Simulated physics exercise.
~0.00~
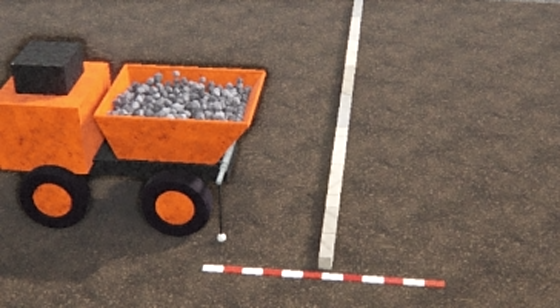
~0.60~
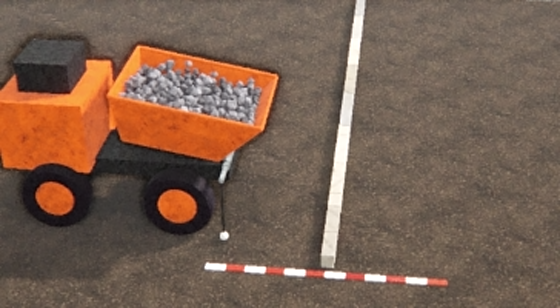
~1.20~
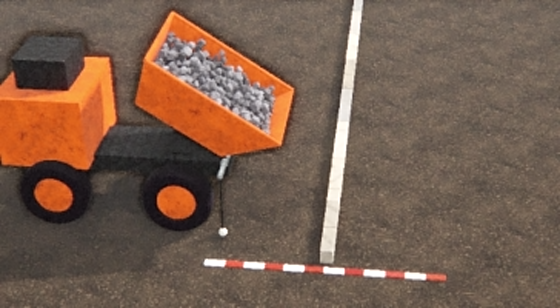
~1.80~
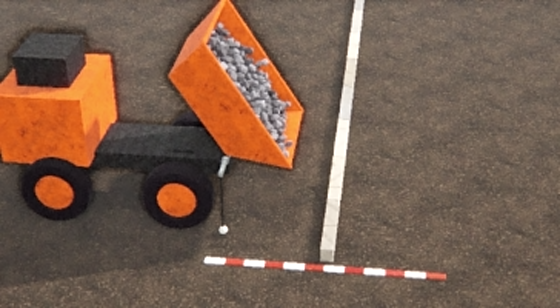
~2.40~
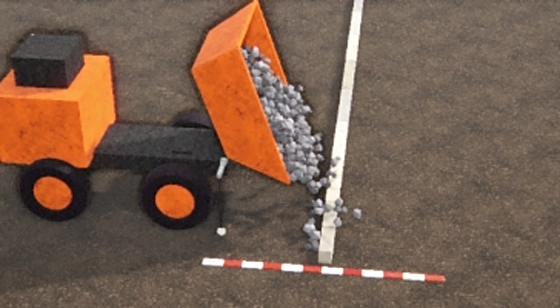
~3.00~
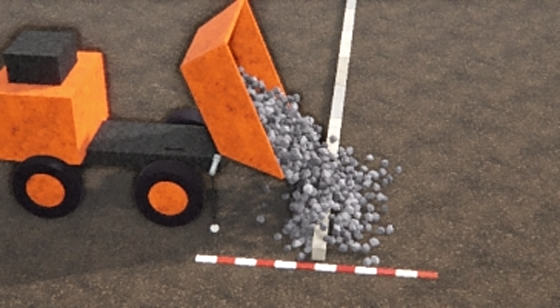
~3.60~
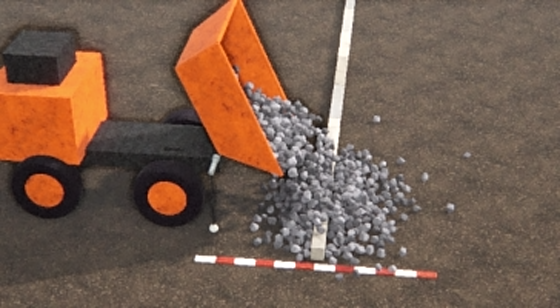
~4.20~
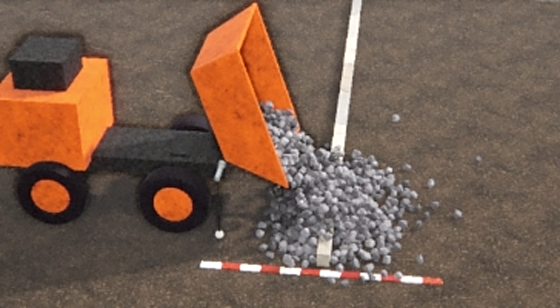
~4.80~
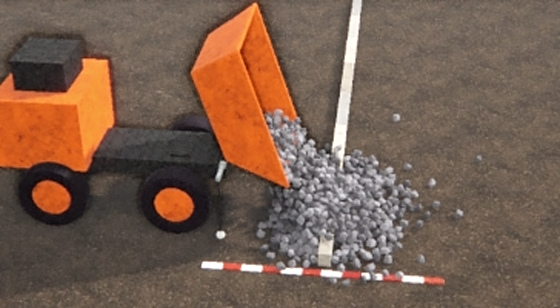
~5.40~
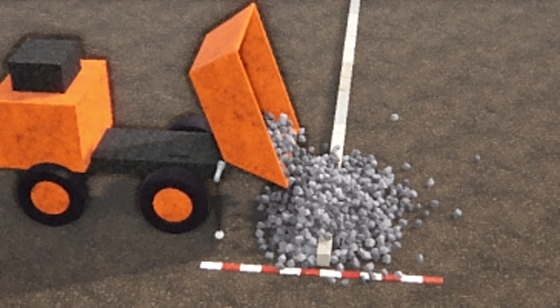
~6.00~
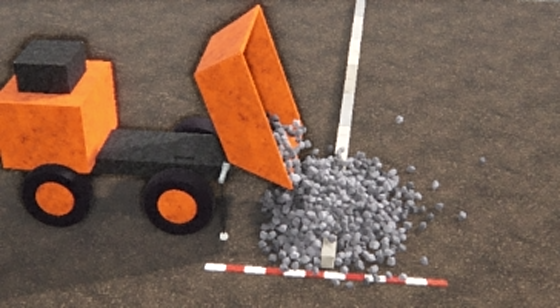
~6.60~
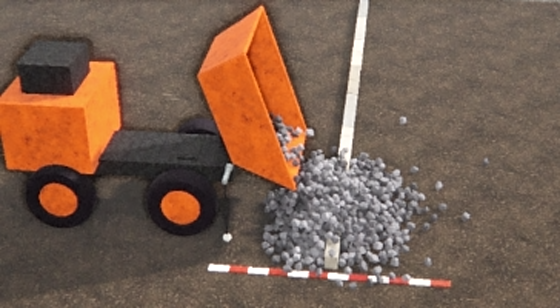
An orange dumper tips its skip forward to the right until grey stones slide out and spill across a pale kerb beside a red-and-white staff. The skip jerks slightly, then stays raised, with a few stones inside and a heap lying on both sides of the kerb.
